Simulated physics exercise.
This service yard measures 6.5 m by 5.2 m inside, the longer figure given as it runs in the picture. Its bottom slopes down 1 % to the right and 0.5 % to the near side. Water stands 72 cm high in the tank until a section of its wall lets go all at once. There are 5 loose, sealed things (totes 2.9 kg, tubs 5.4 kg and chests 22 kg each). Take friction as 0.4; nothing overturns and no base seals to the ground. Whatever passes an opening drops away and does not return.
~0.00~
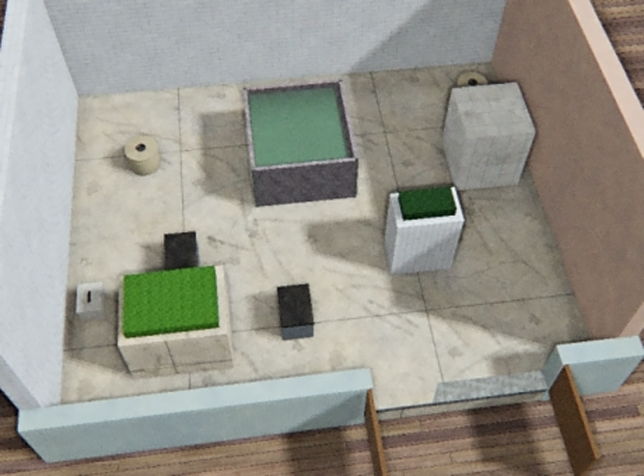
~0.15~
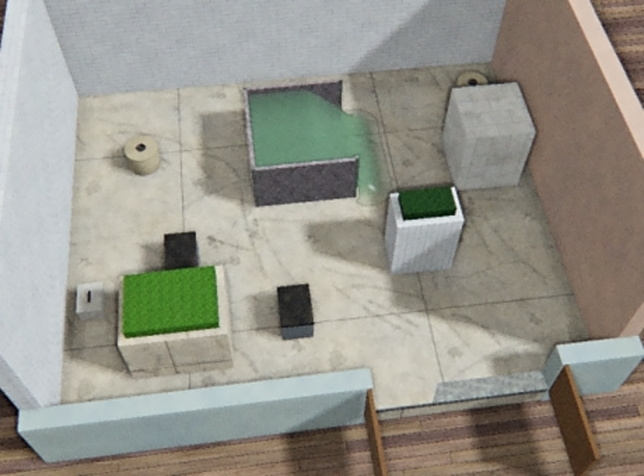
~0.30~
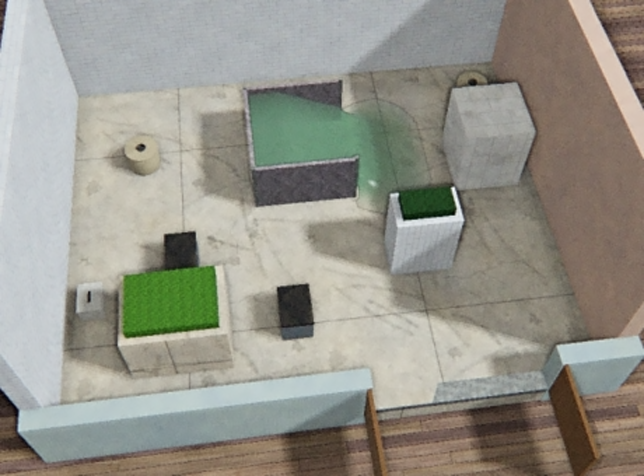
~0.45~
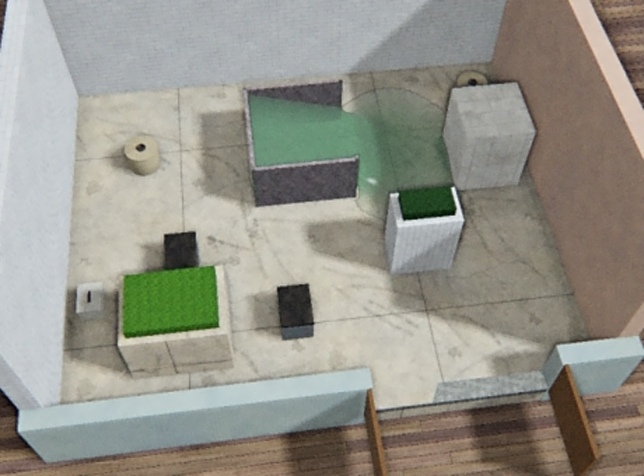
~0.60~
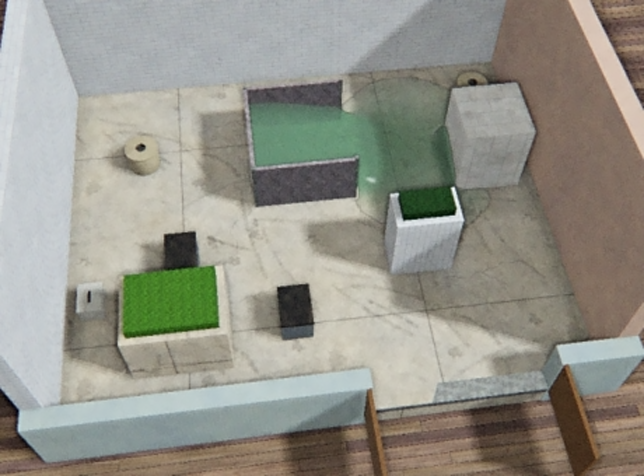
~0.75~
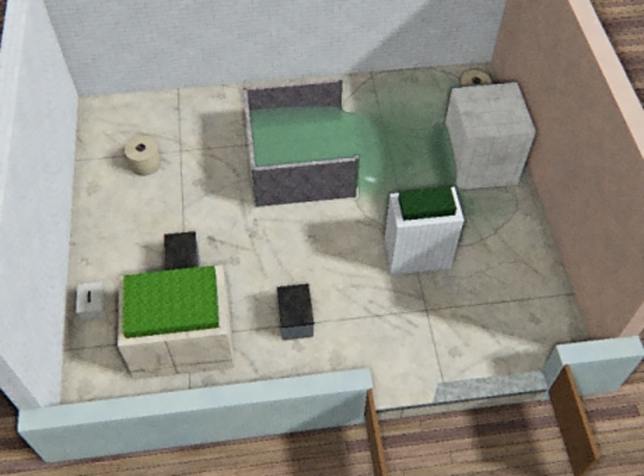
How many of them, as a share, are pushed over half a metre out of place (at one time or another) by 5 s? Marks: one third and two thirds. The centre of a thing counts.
Share: Not even a third.
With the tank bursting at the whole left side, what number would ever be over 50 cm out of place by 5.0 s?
In that case 3 of them.
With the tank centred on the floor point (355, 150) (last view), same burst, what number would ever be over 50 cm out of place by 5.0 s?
Then 1.
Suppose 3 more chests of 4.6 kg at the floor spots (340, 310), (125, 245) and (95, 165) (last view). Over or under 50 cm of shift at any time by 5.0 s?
In that order: Short of it, short of it, less.
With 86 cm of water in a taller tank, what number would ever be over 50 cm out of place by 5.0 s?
In that case 1 of them.
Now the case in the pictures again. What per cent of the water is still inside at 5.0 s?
About 88 per cent.
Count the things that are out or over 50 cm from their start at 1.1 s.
0 of them.
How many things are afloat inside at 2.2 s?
1 of them.
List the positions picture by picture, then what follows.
The first frame shows a tub at (472, 82), on the bottom; a tote at (89, 297), on the bottom; water covers 1.9 m2; 0 of 5 have shifted.
The second frame shows a tub at (472, 82), on the bottom; a tote at (89, 297), on the bottom; 2.7 m2 under water; 0 of 5 have shifted.
The third frame shows a tub at (472, 82) rests on the ground; a tote at (89, 297) rests on the ground; 3.9 m2 under water; 0 of 5 have shifted.
The fourth frame shows a tub at (472, 82) rests on the ground; a tote at (89, 297), on the bottom; water covers 5.2 m2; 0 of 5 have shifted.
The fifth frame shows a tub at (472, 82) rests on the ground; a tote at (89, 297), on the bottom; 6.4 m2 under water; 0 of 5 have shifted.
The sixth frame shows a tub at (476, 81), on the bottom, 7 cm from its start; a tote at (89, 297) rests on the ground; 7.6 m2 under water; 1 of 5 have shifted.
After 1.1 s 0 of 5 are over 50 cm from their spots; 1 afloat.
After 2.2 s 0 of 5 are over 50 cm from their spots; 1 afloat.
After 3.5 s 0 of 5 are over 50 cm from their spots; 1 afloat.
After 5.0 s 1 of 5 are over 50 cm from their spots, and 1 have been at some point; 1 afloat.
